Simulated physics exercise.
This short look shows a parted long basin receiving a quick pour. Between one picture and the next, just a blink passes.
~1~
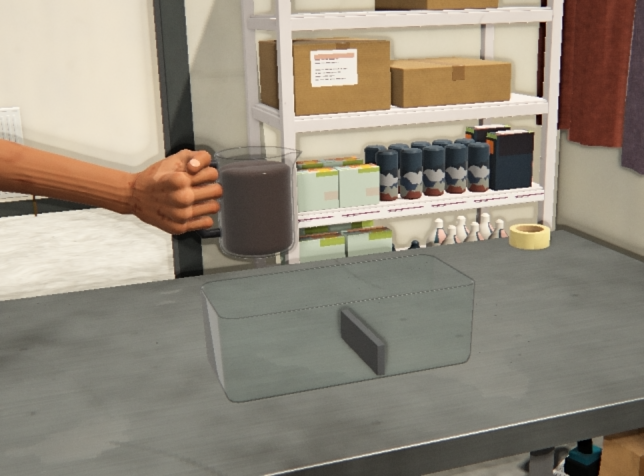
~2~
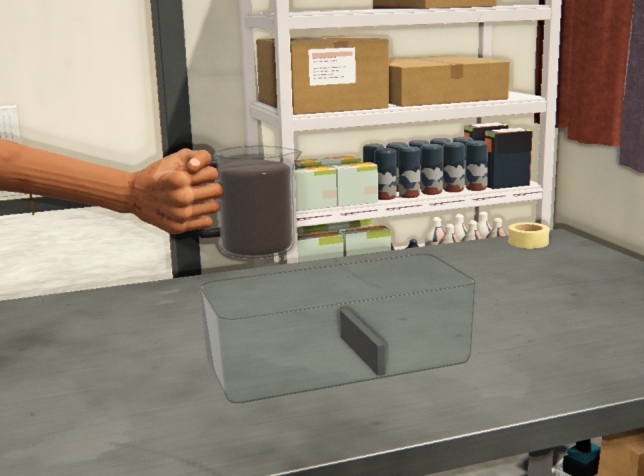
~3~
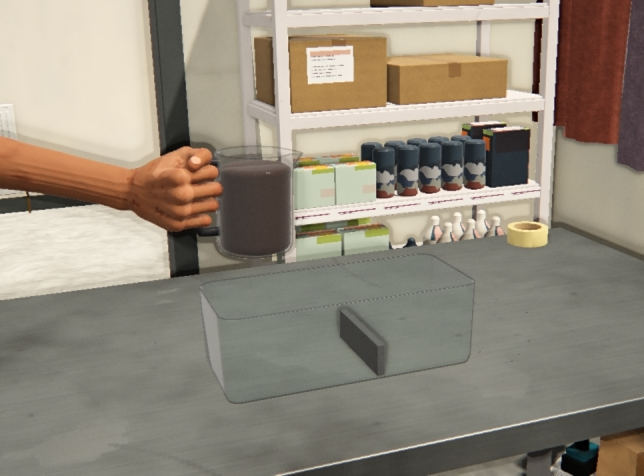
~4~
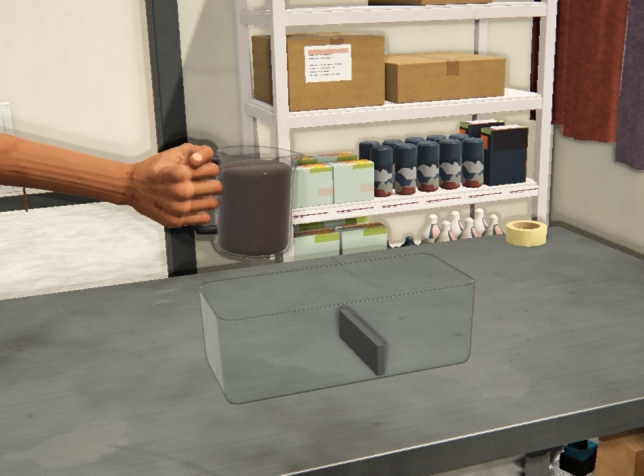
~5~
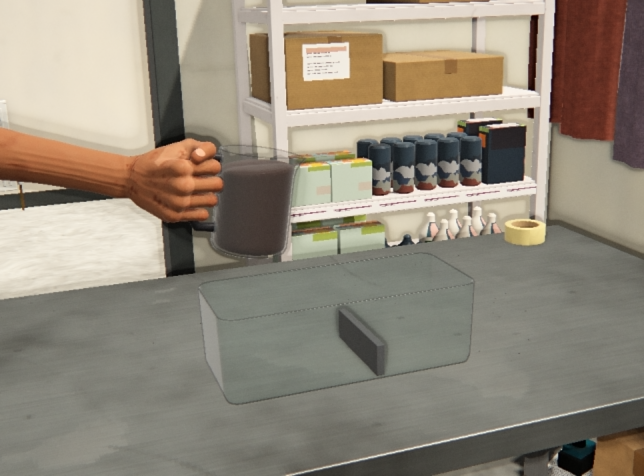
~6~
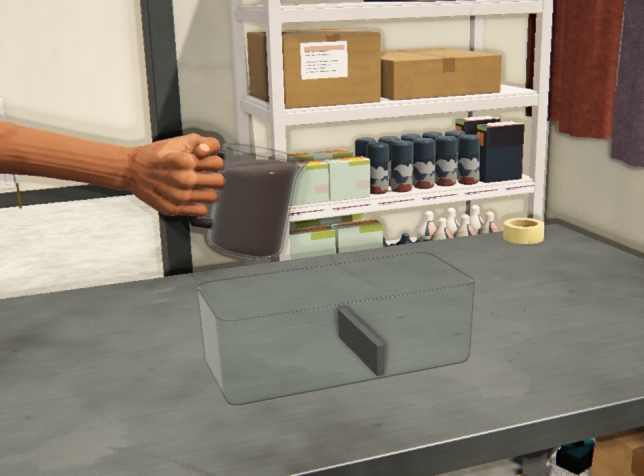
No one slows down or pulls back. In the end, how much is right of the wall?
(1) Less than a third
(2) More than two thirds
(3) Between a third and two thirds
Between a third and two thirds (3).
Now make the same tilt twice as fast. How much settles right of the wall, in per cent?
I'd estimate some 30 percent.
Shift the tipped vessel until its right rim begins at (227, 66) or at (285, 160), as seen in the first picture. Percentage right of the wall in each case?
First about 5, then 5 per cent.
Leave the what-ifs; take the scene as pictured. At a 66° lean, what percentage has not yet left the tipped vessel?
Close to 85 parts in a hundred remain.
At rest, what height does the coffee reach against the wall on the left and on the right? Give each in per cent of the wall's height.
The left reads 30 in a hundred and the right 40 in a hundred.
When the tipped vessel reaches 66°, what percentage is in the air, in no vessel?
I'd reckon some 10 per cent.
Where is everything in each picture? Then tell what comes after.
Tilt 0°; pouring edge (301, 150); surface from (218, 170) to (289, 164); the long basin's rim runs from (209, 302) to (453, 269); the wall's top is at (361, 327), in the first picture.
Tilt 1°; pouring edge (302, 150); surface from (218, 170) to (288, 164), in the second picture.
Tilt 2°; pouring edge (302, 151); surface from (218, 169) to (288, 164), in the third picture.
Tilt 5°; pouring edge (304, 154); surface from (219, 169) to (290, 164), in the fourth picture.
Tilt 9°; pouring edge (306, 156); surface from (220, 170) to (294, 164), in the fifth picture.
Tilt 14°; pouring edge (309, 161); surface from (221, 174) to (297, 163), in the sixth picture.
A moment on, the tilt is 66° and 83 per cent is still to pour, 1 is left of the wall and 4 right of it.
Next, the tilt is 98° and 33 per cent is still to pour, 14 is left of the wall and 35 right of it.
Then the tilt is 105° and 4 per cent is still to pour, 46 is left of the wall and 47 right of it.
Later the tilt is 105° and 0 per cent is still to pour, 51 is left of the wall and 48 right of it.
Finally, 51 per cent lies left of the wall, 48 right of it and 1 outside.
